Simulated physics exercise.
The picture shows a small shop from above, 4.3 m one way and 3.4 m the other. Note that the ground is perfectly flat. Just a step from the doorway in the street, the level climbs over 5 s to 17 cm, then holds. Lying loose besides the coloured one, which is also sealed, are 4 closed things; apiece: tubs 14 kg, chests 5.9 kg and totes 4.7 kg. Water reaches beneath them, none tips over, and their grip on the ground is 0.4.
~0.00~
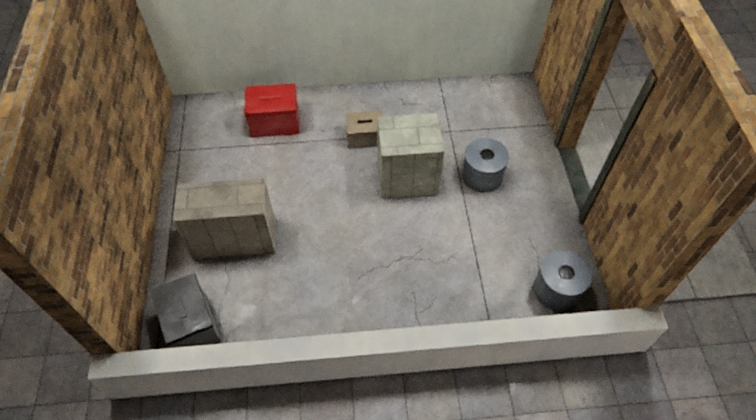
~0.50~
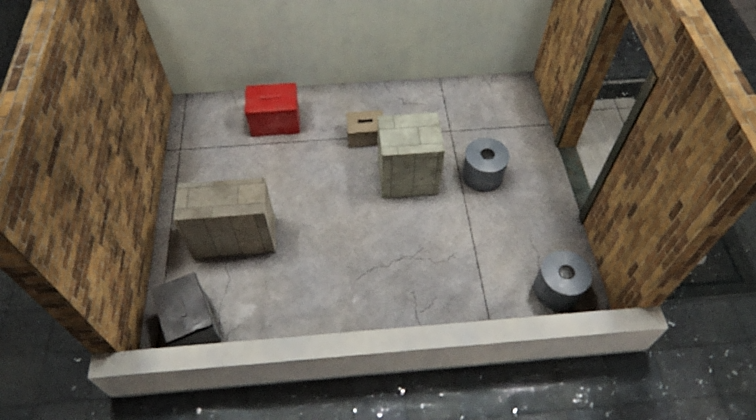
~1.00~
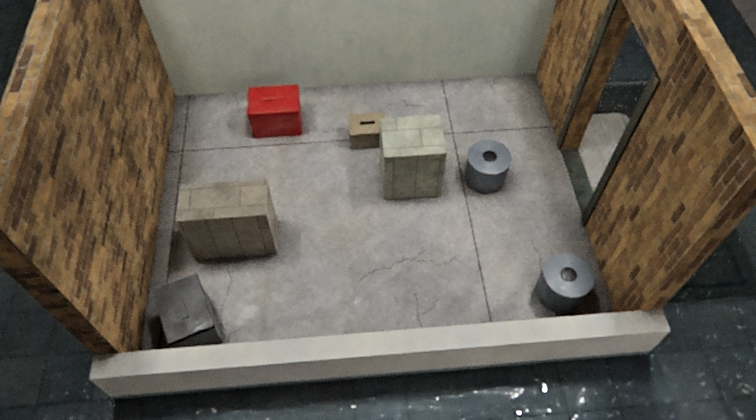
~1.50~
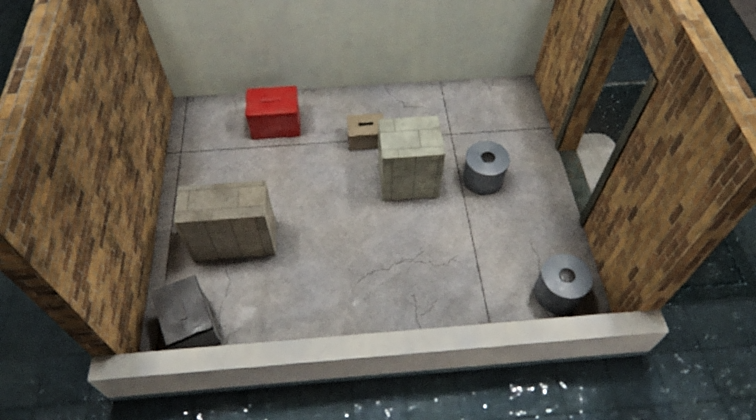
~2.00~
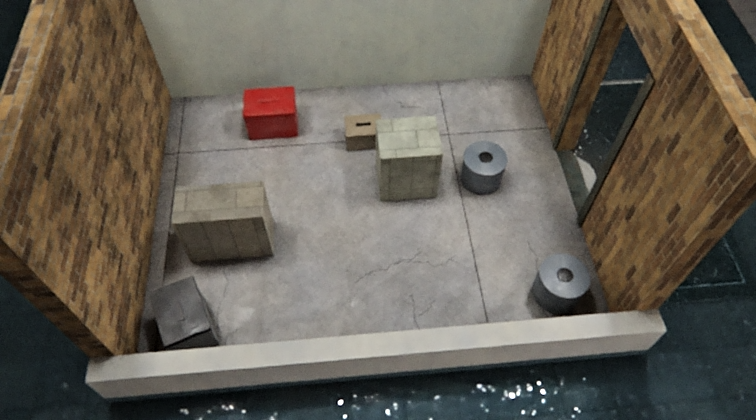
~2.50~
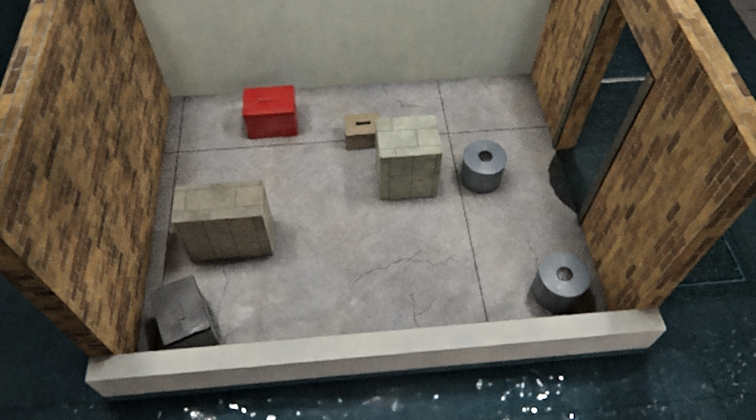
Dark water spreads over the paved ground outside a small walled room seen from above, covering the paving and glinting along the low front wall. It then deepens in the doorway on the right, and a dark patch edges onto the floor just inside, while the red chest and other objects stay put.
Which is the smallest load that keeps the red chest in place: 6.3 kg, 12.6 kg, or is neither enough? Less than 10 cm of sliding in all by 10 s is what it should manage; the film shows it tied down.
Heavier wins.
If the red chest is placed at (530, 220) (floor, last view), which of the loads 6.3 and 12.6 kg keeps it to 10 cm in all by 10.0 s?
Note: None OK.
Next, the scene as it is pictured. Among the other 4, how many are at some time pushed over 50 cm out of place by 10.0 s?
Tally: 0.
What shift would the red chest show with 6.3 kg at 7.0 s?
Shift: About 0 cm.
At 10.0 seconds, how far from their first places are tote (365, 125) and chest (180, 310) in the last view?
First 10 cm, then 50 cm.
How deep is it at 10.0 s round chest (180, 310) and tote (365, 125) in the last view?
About 8 and 3 cm.
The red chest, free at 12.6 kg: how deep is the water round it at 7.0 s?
About 1 cm.
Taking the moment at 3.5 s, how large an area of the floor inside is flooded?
My estimate is roughly 1.0 m2.
After 3.5 s the red chest would be 0 cm from its start with 6.3 kg and 0 cm from its start with 12.6 kg; 0 cm of water round it then.
After 4.5 s the red chest would be 0 cm from its start with 6.3 kg and 0 cm from its start with 12.6 kg; 0 cm of water round it then.
After 7.0 s the red chest would be 0 cm from its start with 6.3 kg and 0 cm from its start with 12.6 kg; 1 cm of water round it then.
After 10.0 s the red chest would be 58 cm from its start with 6.3 kg and 0 cm from its start with 12.6 kg; 3 cm of water round it then.
